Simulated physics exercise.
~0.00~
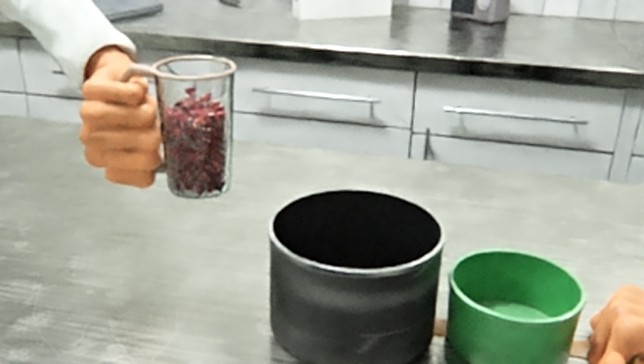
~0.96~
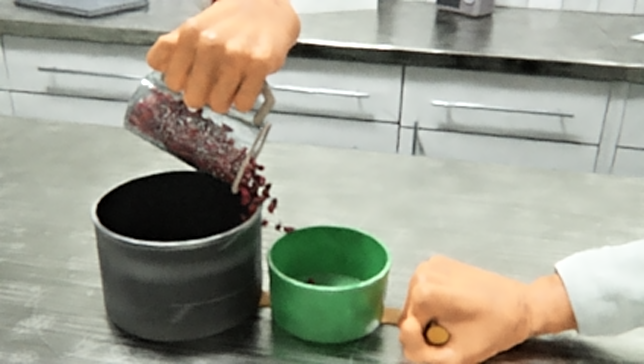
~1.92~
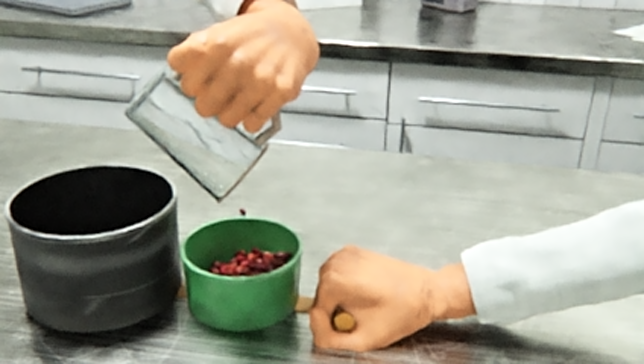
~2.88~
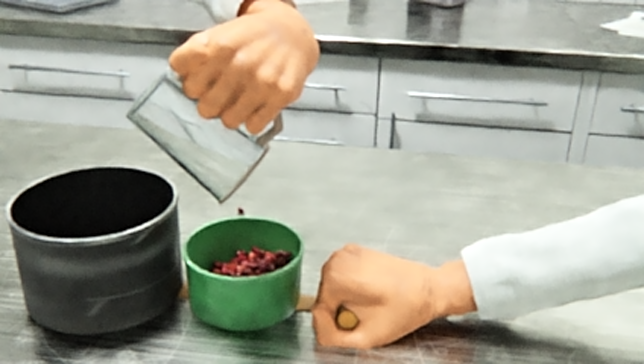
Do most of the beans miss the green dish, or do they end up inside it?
Most of them end up inside the green dish, where they lie in a red heap beneath the emptied mug.
